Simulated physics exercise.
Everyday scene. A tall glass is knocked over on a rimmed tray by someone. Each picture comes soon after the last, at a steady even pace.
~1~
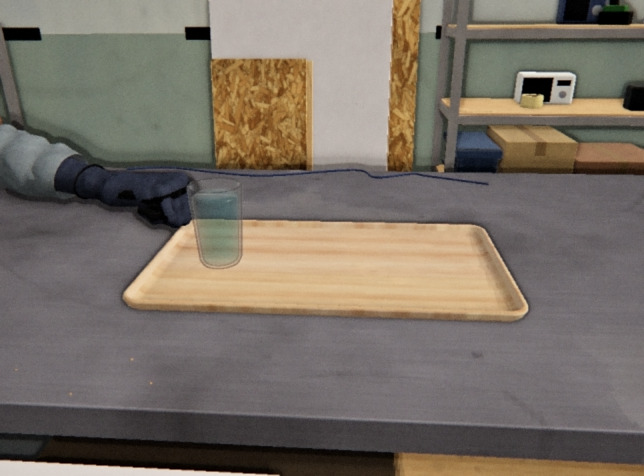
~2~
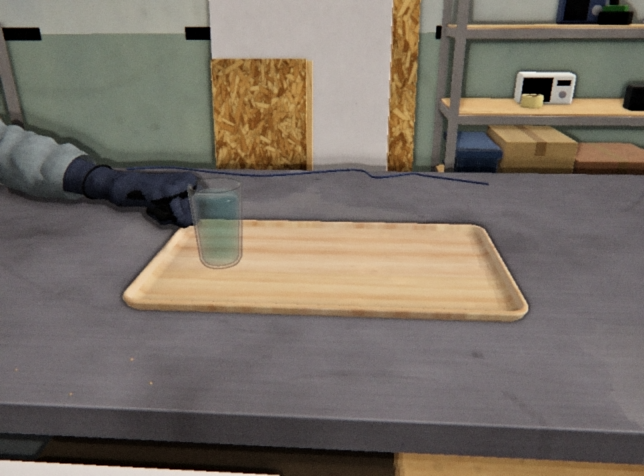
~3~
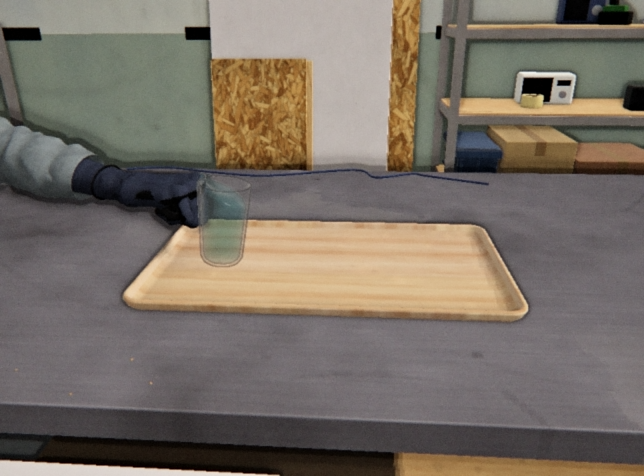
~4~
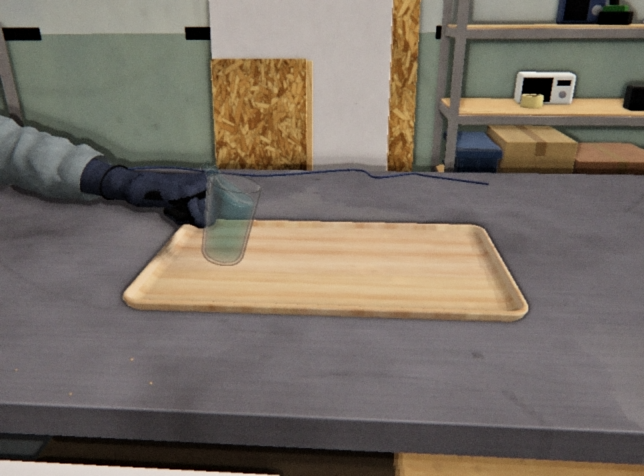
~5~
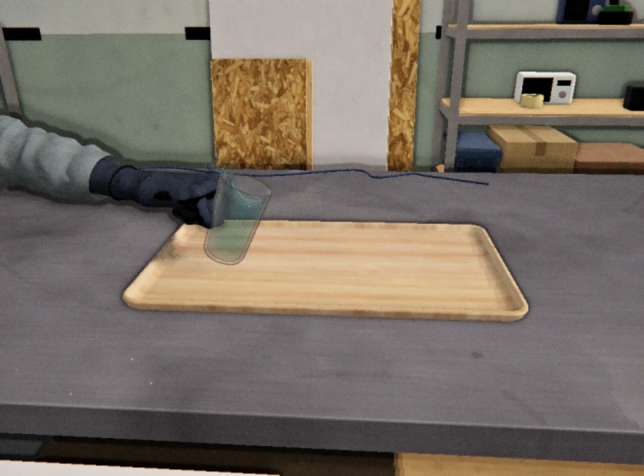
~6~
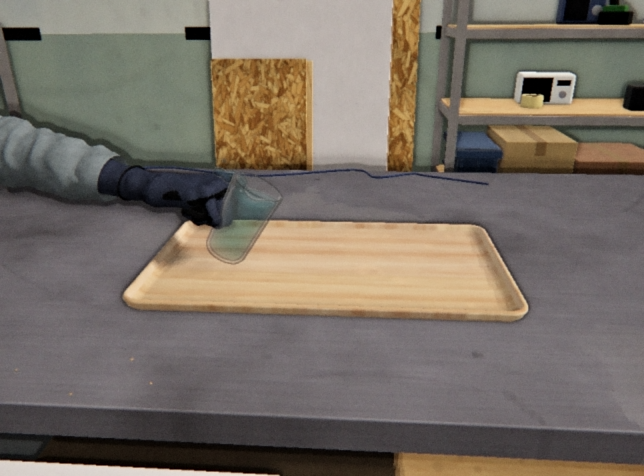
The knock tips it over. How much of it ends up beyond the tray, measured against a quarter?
A quarter or more ends up beyond the tray.
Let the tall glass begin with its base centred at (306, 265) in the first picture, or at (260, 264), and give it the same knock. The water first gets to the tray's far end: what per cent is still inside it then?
55 %, then 45 %.
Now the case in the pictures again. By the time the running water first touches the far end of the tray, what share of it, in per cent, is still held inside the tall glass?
Roughly 35 per cent.
A moment on, the tall glass lies on its side and 87 per cent is in the glass, 1 on the tray and 13 above or beyond its rim.
Next, the tall glass lies on its side and 45 per cent is in the glass, 47 on the tray and 8 above or beyond its rim.
Then the tall glass lies on its side and 25 per cent is in the glass, 63 on the tray and 12 above or beyond its rim.
Later the tall glass lies on its side and 13 per cent is in the glass, 51 on the tray and 36 above or beyond its rim.
In the end 64 per cent is held by tray and glass, 36 is off the tray.
